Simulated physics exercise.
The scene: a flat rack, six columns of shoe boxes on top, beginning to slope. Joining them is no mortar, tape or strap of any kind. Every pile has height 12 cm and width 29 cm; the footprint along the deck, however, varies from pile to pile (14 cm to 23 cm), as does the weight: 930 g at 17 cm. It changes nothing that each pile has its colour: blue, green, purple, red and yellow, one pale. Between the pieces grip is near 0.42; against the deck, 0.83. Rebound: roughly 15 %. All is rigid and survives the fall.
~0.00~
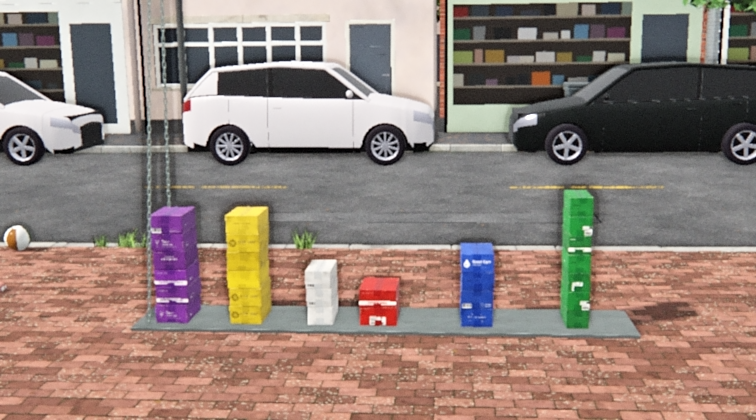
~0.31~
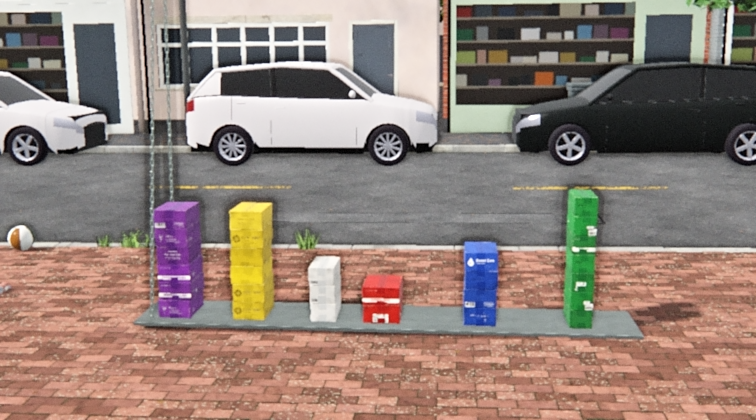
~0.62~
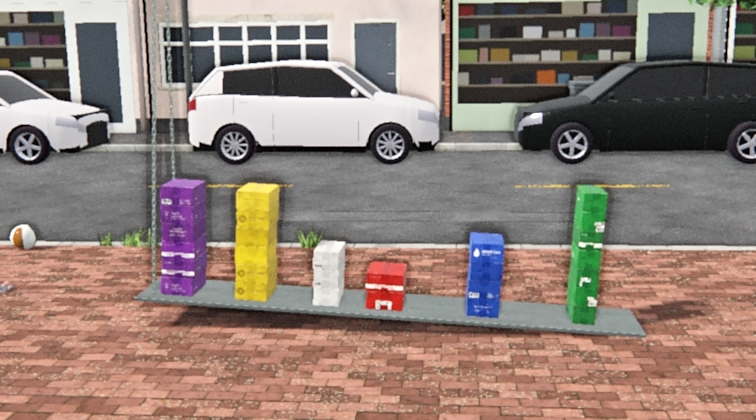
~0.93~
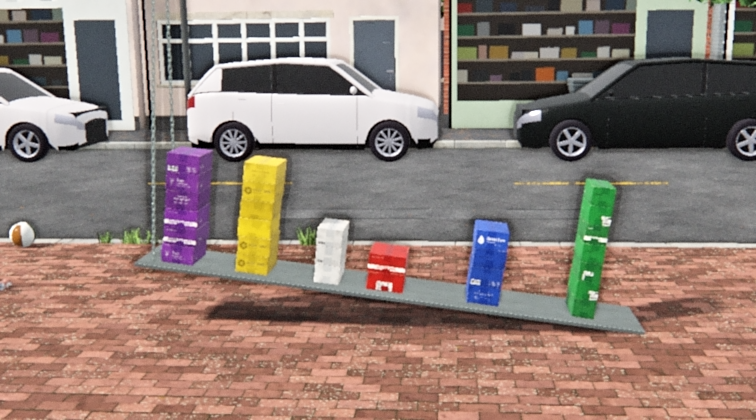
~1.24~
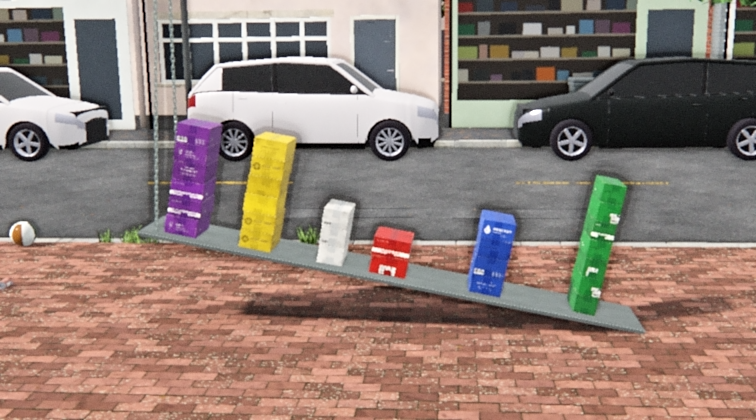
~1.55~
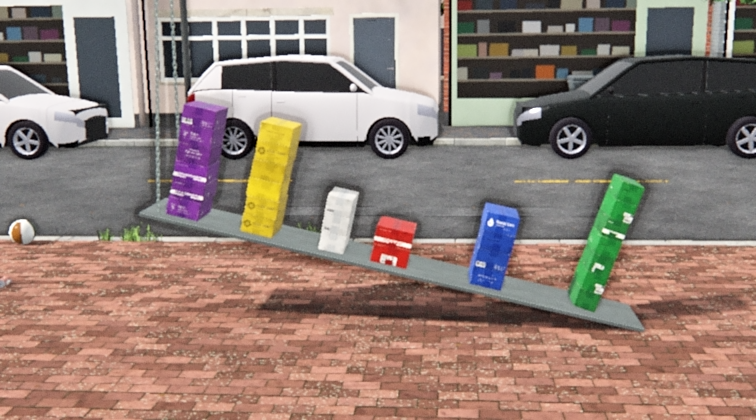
Six stacks of boxes, purple, yellow, white, red, blue and green from left to right, stand on a flat grey board over a red brick pavement. The view is from across the pavement, facing a road with two white cars, a black car and shopfronts behind. Chains at the left raise that end of the board steadily, and the stacks tilt rightward with it, the green one leaning most.
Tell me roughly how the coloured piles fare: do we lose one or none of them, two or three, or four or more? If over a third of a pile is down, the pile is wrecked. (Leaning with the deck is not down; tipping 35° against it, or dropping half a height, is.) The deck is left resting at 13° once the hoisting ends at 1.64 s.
Piles wrecked: Fewer than two.
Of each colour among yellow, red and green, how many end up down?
I count yellow at 0, red at 0, and green at 7.
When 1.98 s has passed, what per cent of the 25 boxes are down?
30 per cent at that moment.
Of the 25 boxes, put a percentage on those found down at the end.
Something near 30 percent.
After 1.64 s, slope 13°; none of the 25 other boxes down, 7 disturbed; top green box 10° from how it stood.
After 1.80 s, slope 13°; none of the 25 other boxes down, 7 disturbed; top green box 23° from how it stood, 37 mm lower.
After 1.98 s, slope 13°; 7 of the 25 other boxes down; top green box 51° from how it stood, 24 cm lower.
After 2.10 s, slope 13°; 7 of the 25 other boxes down; top green box on its side.
In the end (2.7 s), slope 13°; 7 of the 25 other boxes down; top green box on its side; top yellow box unmoved. Wrecked, green. From the last view, middles, top green box near (740, 311), top yellow box near (281, 131).
